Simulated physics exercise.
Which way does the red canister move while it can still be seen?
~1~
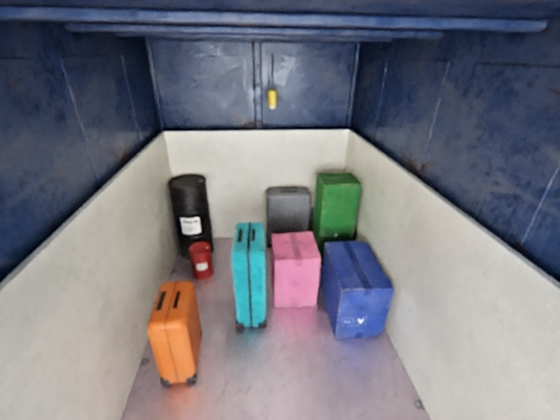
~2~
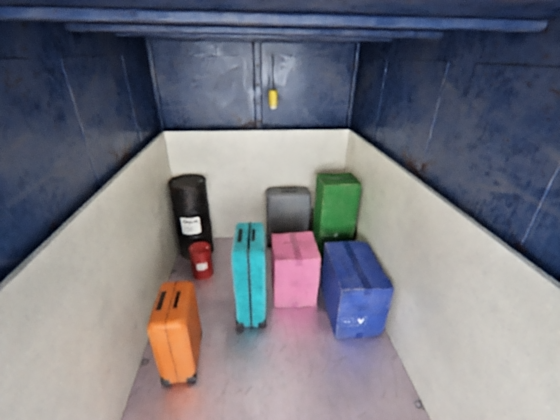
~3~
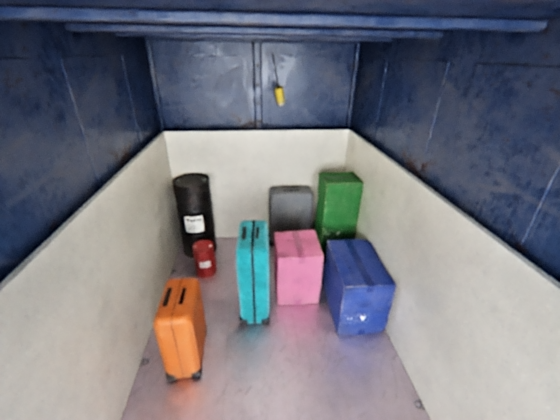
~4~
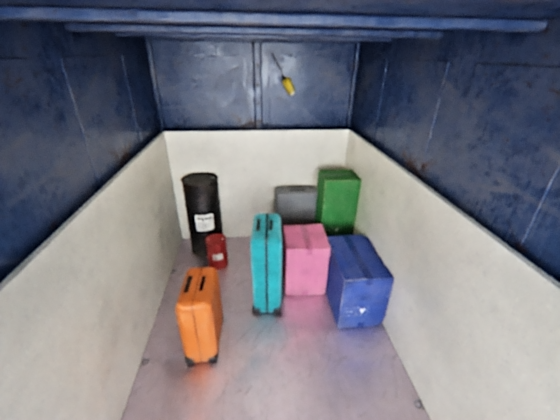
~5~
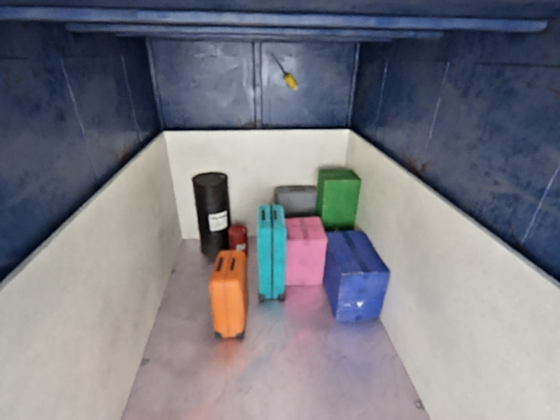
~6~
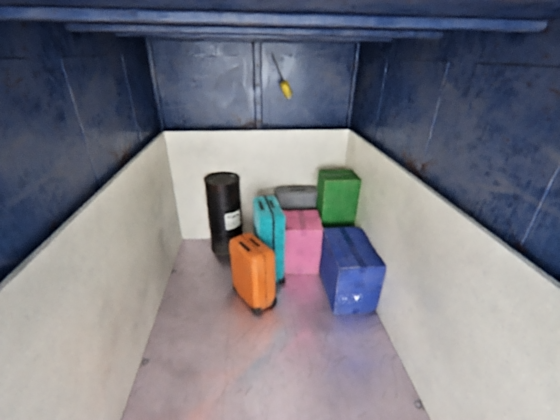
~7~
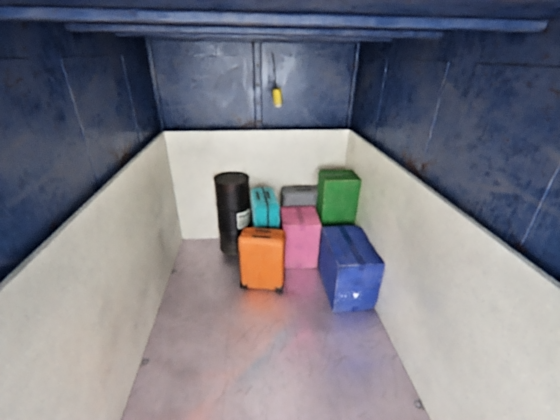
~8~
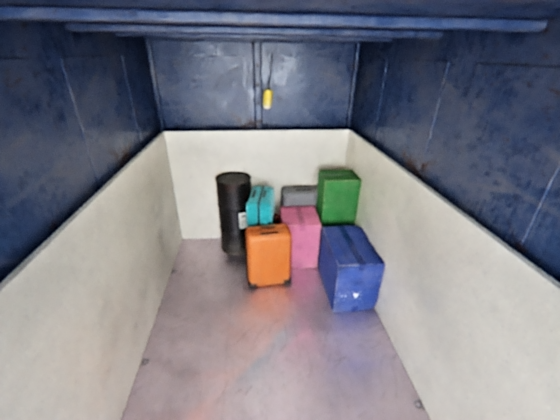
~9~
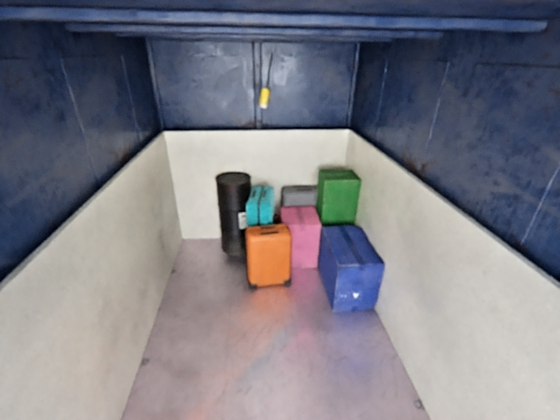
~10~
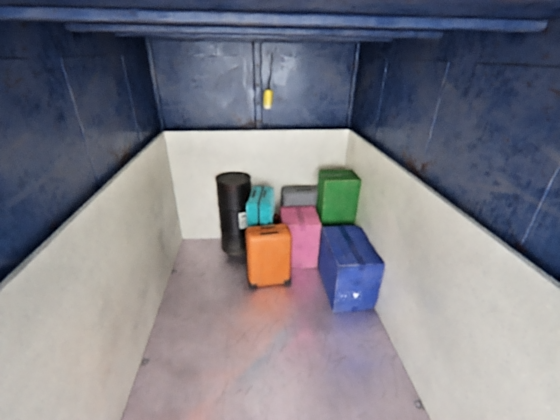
It slides to the right, towards the cases, before it is lost from sight behind them.
